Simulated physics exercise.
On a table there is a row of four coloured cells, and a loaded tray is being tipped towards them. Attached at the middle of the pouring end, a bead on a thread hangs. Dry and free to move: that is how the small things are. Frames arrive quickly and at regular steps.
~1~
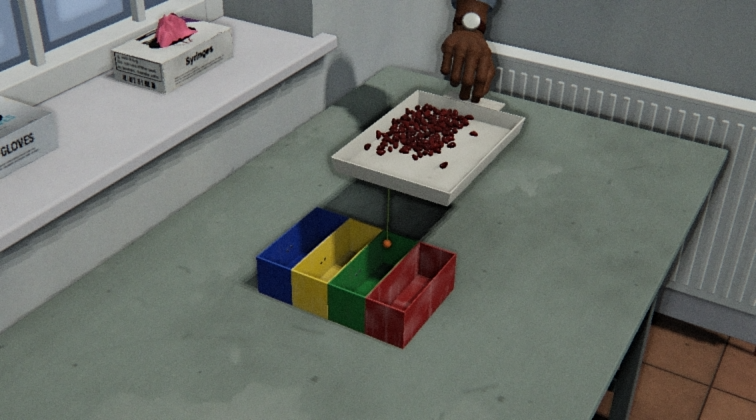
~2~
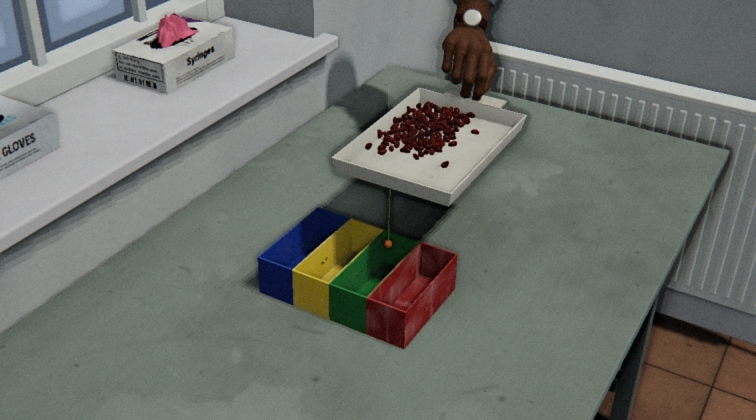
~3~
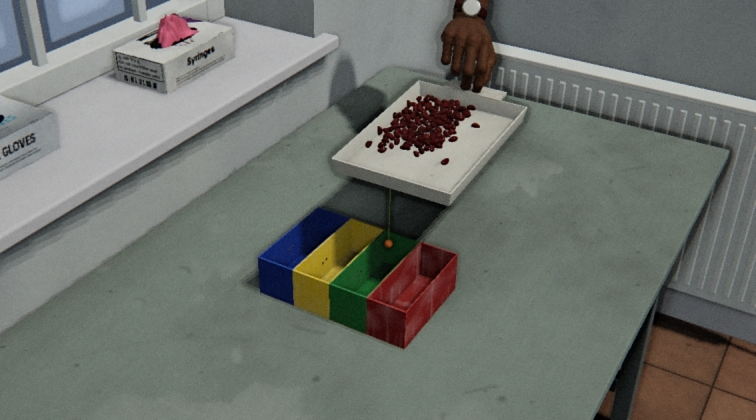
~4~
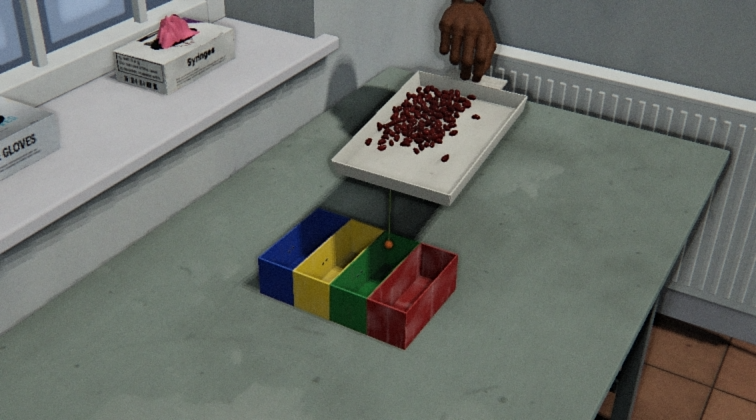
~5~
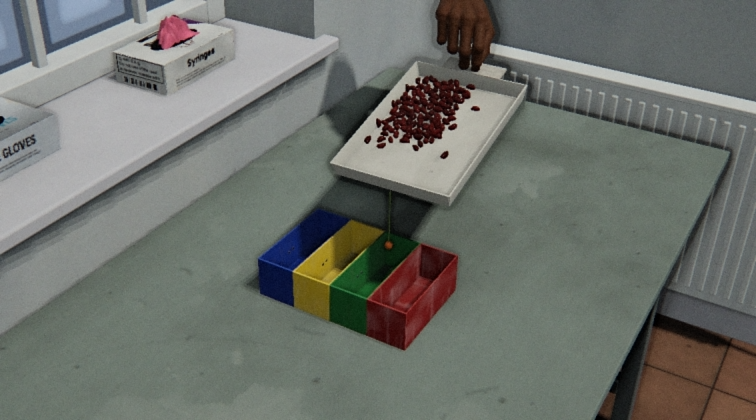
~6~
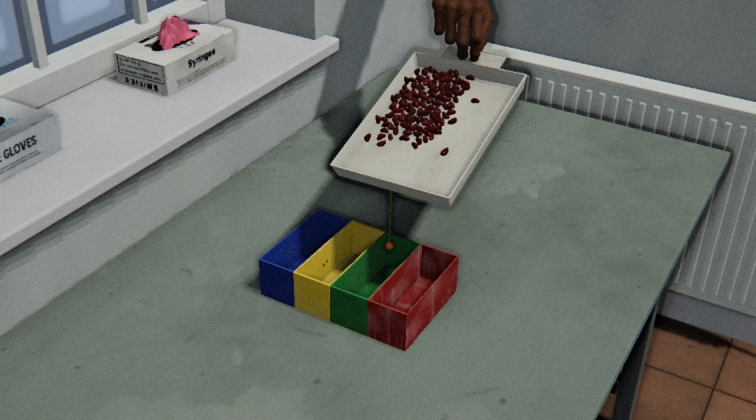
On a grey-green table beside a windowsill, a white tray of dark red beans sits above a row of blue, yellow, green and red cells, an orange bead hanging from its near edge. A hand at the far end shifts its grip, then raises that end gradually, while the beans stay bunched together.
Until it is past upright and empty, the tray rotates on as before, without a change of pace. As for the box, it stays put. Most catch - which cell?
Cell: Yellow.
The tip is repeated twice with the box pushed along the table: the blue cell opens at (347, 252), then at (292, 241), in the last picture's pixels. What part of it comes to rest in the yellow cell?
You'd get 20 in a hundred first and 40 in a hundred after that.
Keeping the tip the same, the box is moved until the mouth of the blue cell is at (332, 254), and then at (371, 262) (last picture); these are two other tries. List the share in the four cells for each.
About 100 per cent, then about 50 per cent.
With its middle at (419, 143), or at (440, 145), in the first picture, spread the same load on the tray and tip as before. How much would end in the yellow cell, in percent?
It comes to about 40 per cent the first time and about 30 per cent the second.
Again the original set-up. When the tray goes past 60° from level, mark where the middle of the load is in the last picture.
Roughly at (376, 165).
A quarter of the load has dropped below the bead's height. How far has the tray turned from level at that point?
Around 90° at that moment.
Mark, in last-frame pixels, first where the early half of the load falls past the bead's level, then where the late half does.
I'd put it at roughly (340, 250), and after that at roughly (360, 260).
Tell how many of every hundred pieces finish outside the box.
Close to 10 per cent.
Just after the last frame, tray tipped steeply; almost all on the tray; just a few falling or outside the box.
A moment on, tray tipped right over; roughly two thirds on the tray; about a tenth in the yellow cell; just a few in the red cell; just a few in the green cell; just a few in the blue cell; about a tenth falling or outside the box.
Further on, tray tipped past a quarter turn; roughly half in the yellow cell; roughly a quarter in the green cell; roughly a quarter in the red cell; about a tenth in the blue cell; about a tenth falling or outside the box.
When it is over, tray tipped past a quarter turn; roughly half in the yellow cell; roughly a quarter in the green cell; roughly a quarter in the red cell; about a tenth in the blue cell; about a tenth outside the box.
